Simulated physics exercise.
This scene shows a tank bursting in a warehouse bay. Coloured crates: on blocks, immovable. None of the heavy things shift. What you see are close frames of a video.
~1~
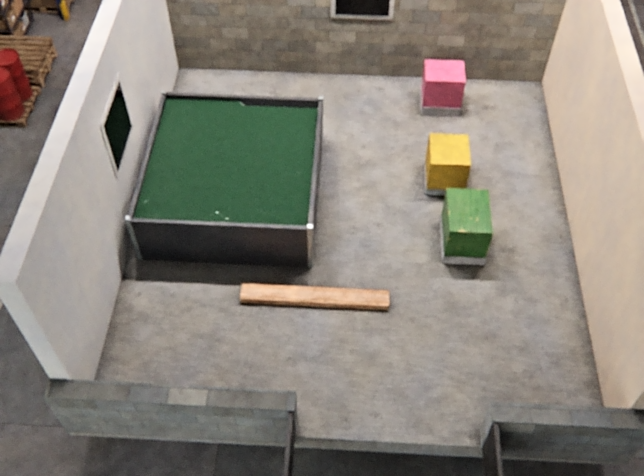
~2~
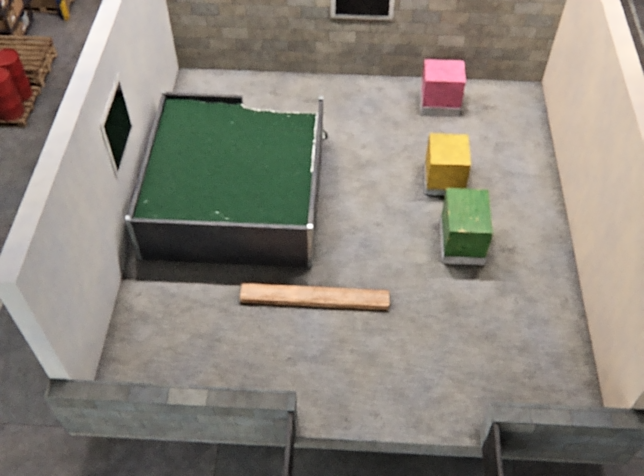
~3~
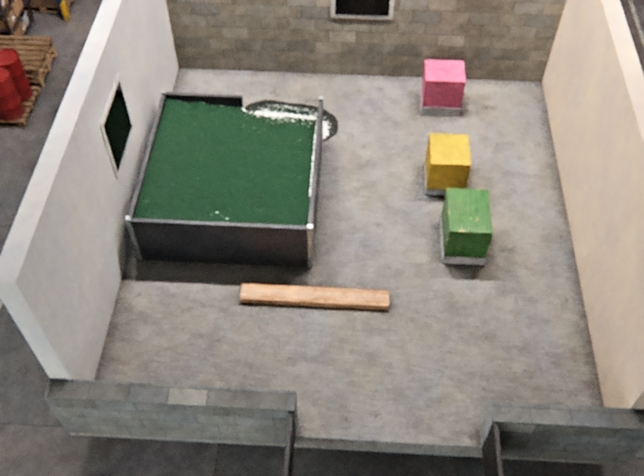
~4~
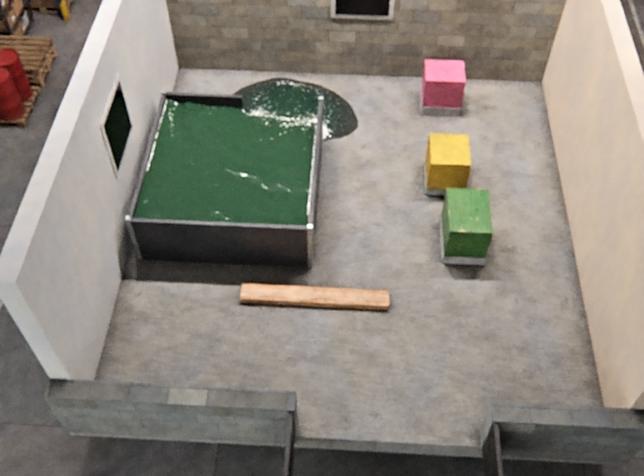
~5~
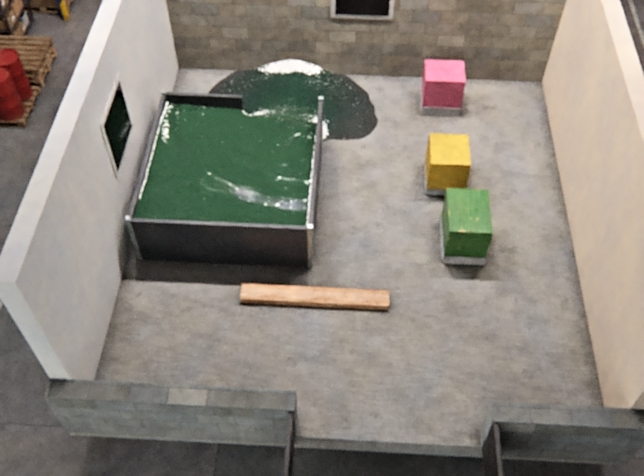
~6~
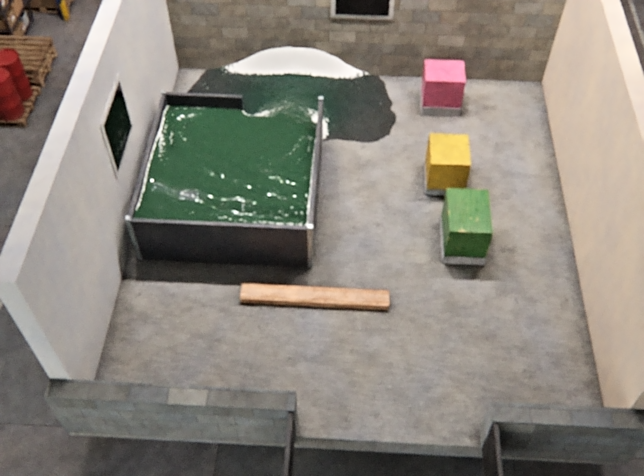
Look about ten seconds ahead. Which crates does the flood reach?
The pink crate is within reach of the water. The yellow crate is within reach of the water. The green crate is out of reach of the water.
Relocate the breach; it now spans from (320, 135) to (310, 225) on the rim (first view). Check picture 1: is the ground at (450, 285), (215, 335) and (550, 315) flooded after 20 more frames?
The first comes out soaked, the second untouched, the third soaked.
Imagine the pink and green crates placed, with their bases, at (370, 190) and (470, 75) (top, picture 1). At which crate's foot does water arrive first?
Answer: The green-painted one.
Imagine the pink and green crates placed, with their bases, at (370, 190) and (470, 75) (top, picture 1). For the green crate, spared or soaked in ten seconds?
Green crate: Reached.
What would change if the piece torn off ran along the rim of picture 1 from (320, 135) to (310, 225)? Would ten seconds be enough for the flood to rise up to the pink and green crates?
Taking them in turn, the pink one is swamped, and the green one is swamped.
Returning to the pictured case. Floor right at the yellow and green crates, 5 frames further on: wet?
After that, yellow: Not flooded; green: Not flooded.
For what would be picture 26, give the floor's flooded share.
It comes to roughly 60 in a hundred.
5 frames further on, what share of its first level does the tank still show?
Roughly 74 %.
A moment on, water covers 15 % of the floor; the pink crate water round its plinth, the yellow crate not reached, the green crate not reached.
Next, water covers 25 % of the floor; the pink crate water round its plinth, the yellow crate water round its plinth, the green crate not reached.
Then, water covers 60 % of the floor; the pink crate water round its plinth, the yellow crate water round its plinth, the green crate water round its plinth.
Later, water covers 90 % of the floor; the pink crate water round its plinth, the yellow crate water round its plinth, the green crate water round its plinth.
In the end, water covers 100 % of the floor; the pink crate was topped, the yellow crate was topped, the green crate stayed above the water.
